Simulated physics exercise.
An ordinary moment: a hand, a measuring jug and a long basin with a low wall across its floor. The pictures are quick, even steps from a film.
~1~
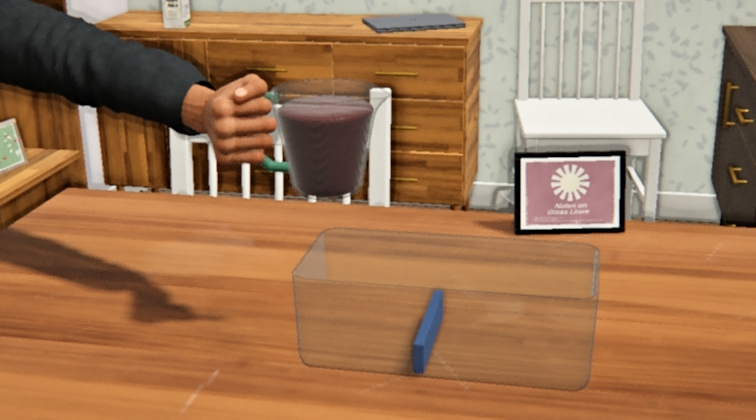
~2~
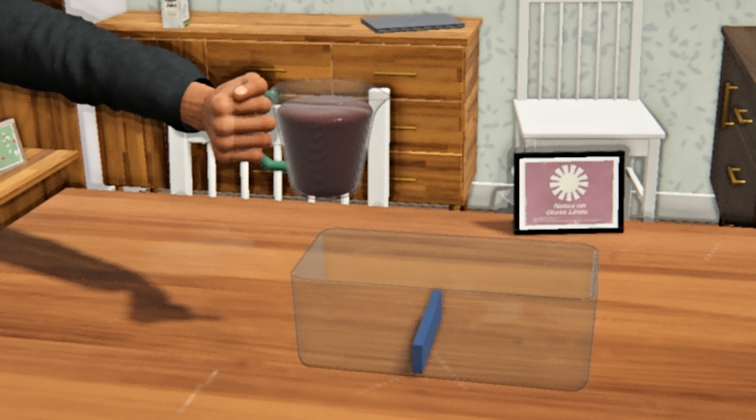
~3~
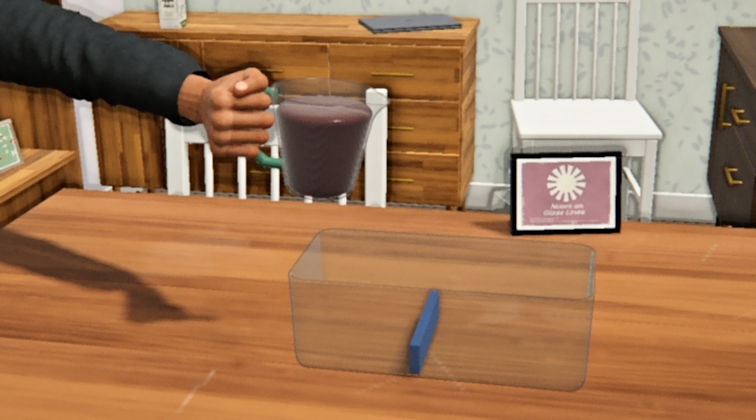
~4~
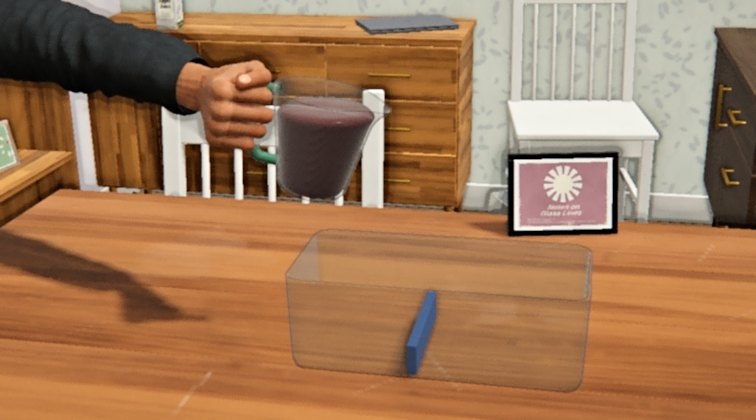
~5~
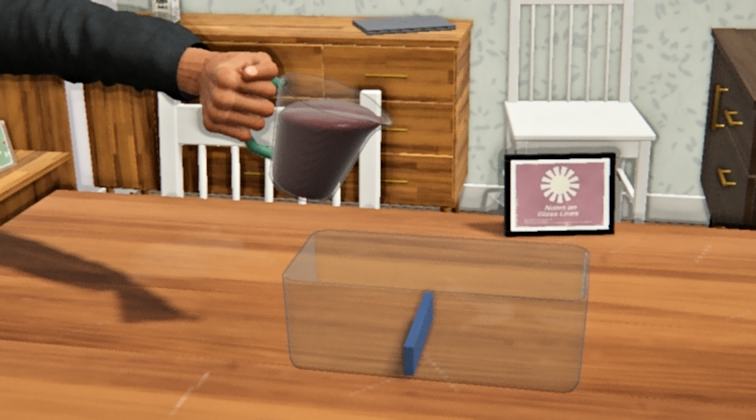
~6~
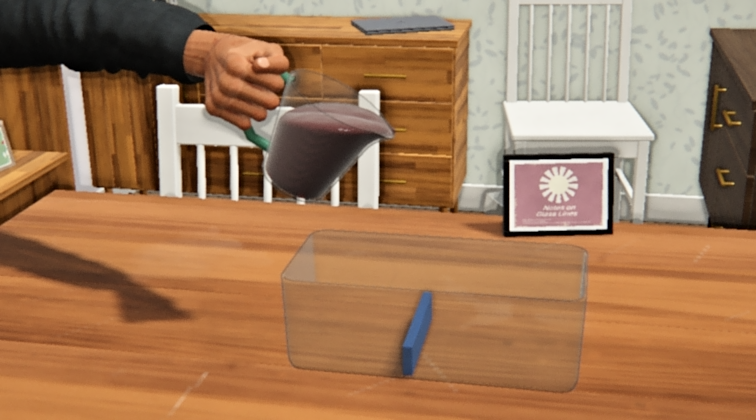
At a wooden table, a hand steadily tilts a jug of dark liquid rightward above a clear basin.
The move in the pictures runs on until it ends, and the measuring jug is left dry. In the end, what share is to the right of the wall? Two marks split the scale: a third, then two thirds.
Looks to me like the right side of the wall gets upwards of two thirds.
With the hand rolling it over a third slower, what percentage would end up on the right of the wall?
Somewhere near 80 percent.
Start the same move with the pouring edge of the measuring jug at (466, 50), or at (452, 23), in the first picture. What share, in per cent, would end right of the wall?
85 %, then 85 %.
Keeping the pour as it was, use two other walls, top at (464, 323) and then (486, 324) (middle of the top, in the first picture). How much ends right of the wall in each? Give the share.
In order, some 20 and 10 in a hundred.
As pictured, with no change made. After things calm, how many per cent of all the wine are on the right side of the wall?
Around 75 percent.
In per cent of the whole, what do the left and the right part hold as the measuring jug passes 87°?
Left 0, right 25.
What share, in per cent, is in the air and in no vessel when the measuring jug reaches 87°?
Near 25 in a hundred.
A moment on, the tilt is 87° and 50 per cent is still to pour, 0 is left of the wall and 24 right of it.
Next, the tilt is 102° and 9 per cent is still to pour, 16 is left of the wall and 64 right of it.
Then the tilt is 102° and 0 per cent is still to pour, 25 is left of the wall and 74 right of it.
Later the tilt is 102° and 0 per cent is still to pour, 25 is left of the wall and 74 right of it.
At rest 25 per cent lies left of the wall, 74 right of it and 1 outside.
